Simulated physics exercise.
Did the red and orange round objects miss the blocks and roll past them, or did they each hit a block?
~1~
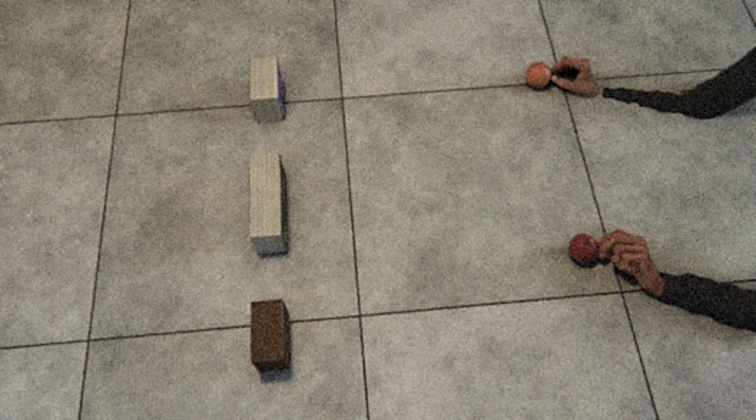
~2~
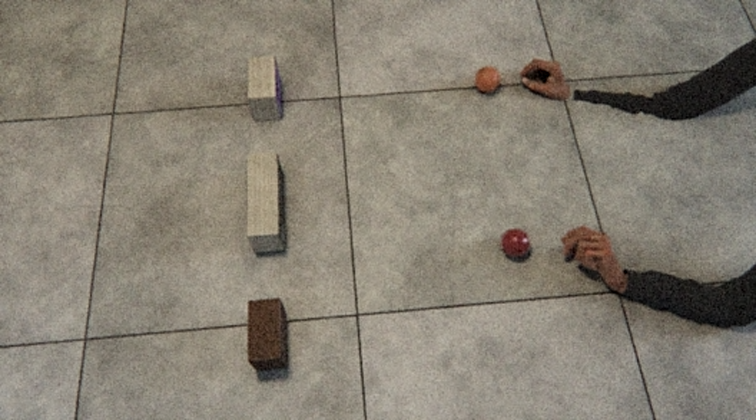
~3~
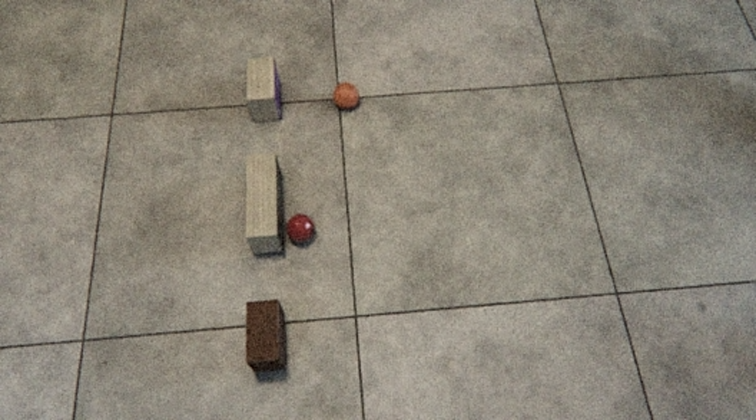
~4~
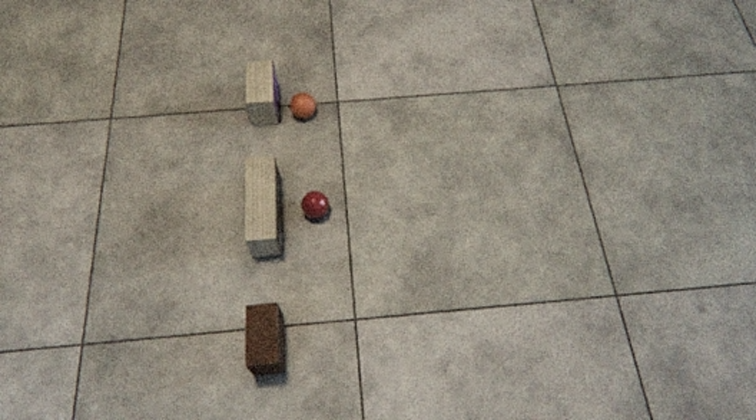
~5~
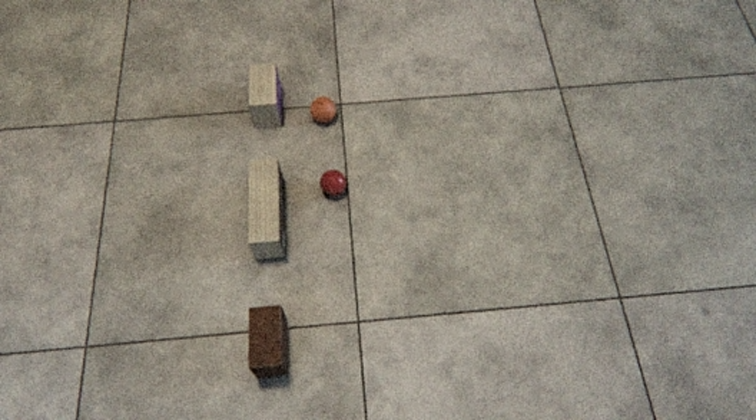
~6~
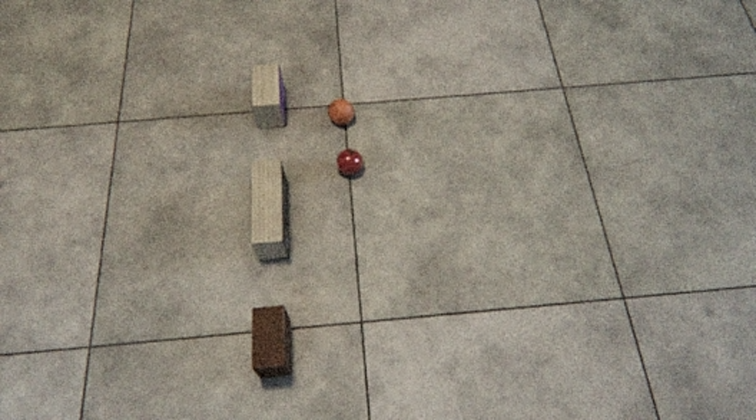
They each hit a block. The red one struck the long middle block and the orange one struck the top block, and both came back to the right.
